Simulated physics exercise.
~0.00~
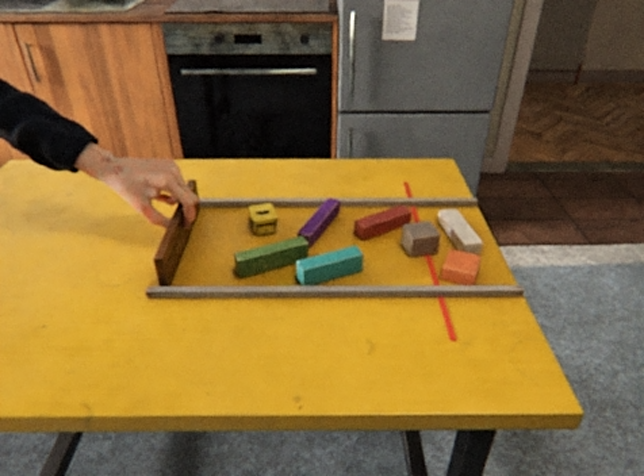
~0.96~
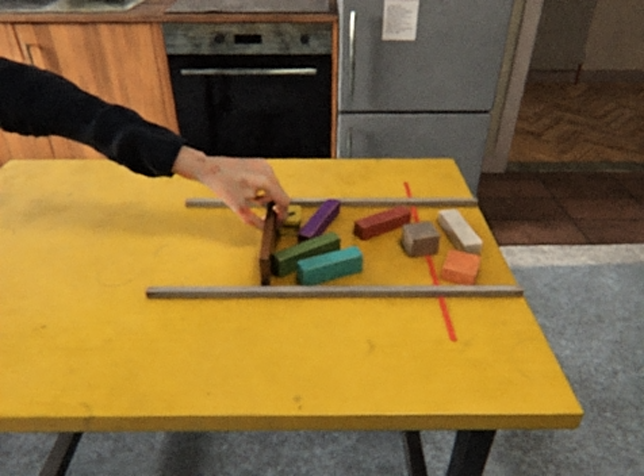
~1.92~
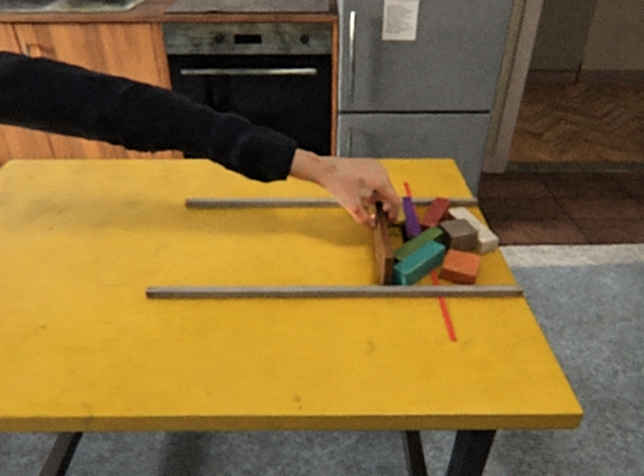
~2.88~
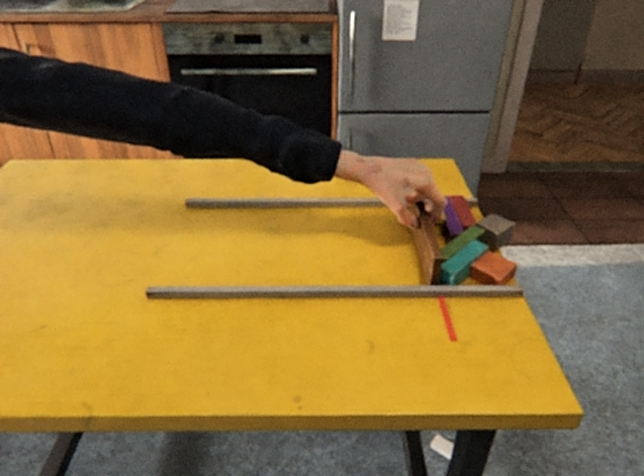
A bright yellow table stands in a kitchen before a dark oven and a grey fridge, seen from slightly above by a still camera. Between two thin rails lie eight loose pieces, yellow, green, purple, turquoise, red, grey, white and orange, with a red tape mark near the right edge. A hand reaching from the left slides an upright brown board rightward, gathering the yellow, green and purple pieces first. It then bunches everything together around the tape. Finally the board reaches the mark, the white bar drops to the floor, and the others stay crowded at the table's edge.
